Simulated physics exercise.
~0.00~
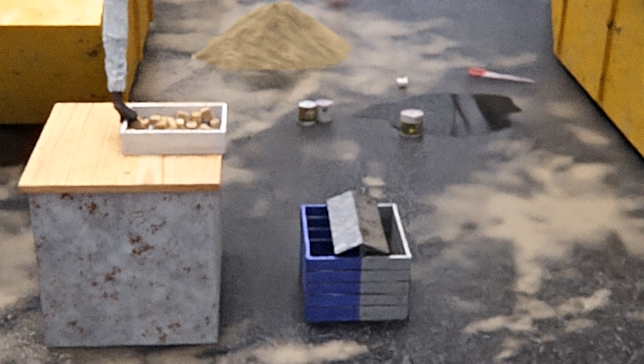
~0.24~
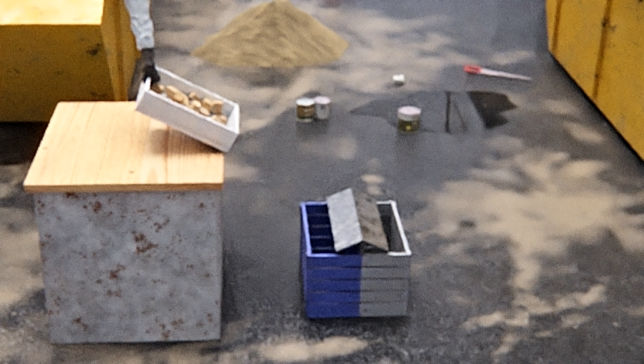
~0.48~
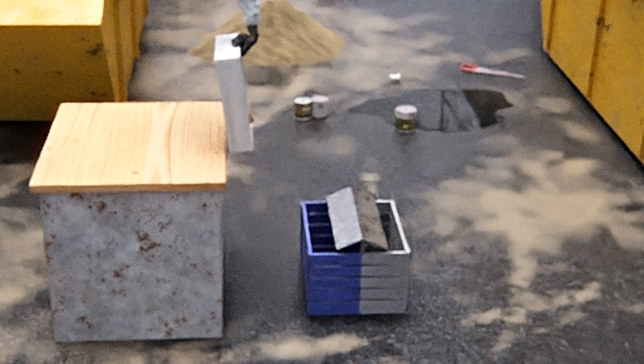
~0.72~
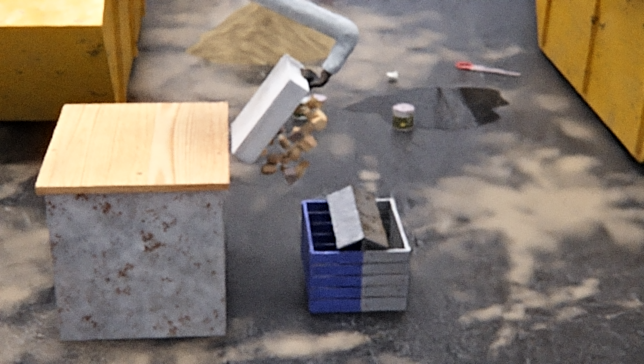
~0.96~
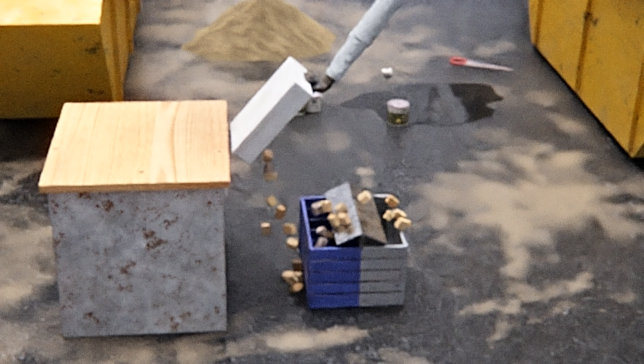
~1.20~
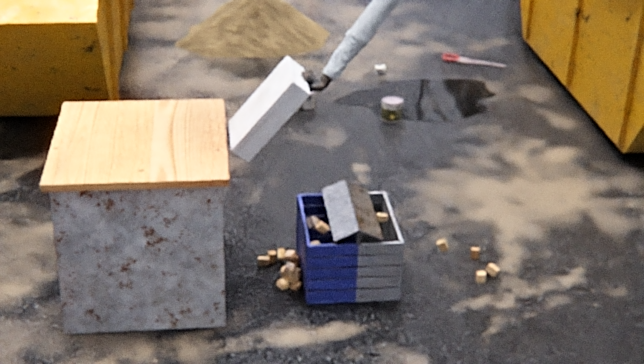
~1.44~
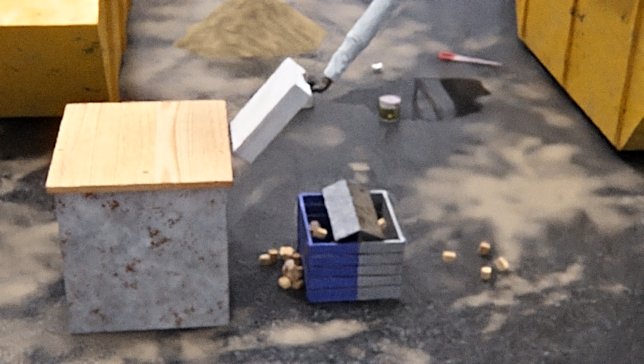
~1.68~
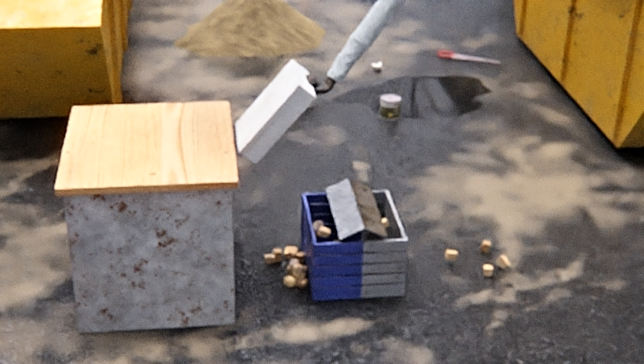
A gloved hand on a grey arm grips a white box of small timber offcuts on a wood-topped grey bench at left, seen from slightly above on a dark, sand-streaked floor between yellow containers. To the right sits an open crate, blue on one side and grey on the other, with a grey ridge across its middle. The arm lifts the box, swings it right and tips it steeply. The offcuts tumble out, striking the ridge and crate. Some stay inside, mostly on the blue side, while many lie piled at its left and four rest scattered at right, the emptied box still held tilted above.
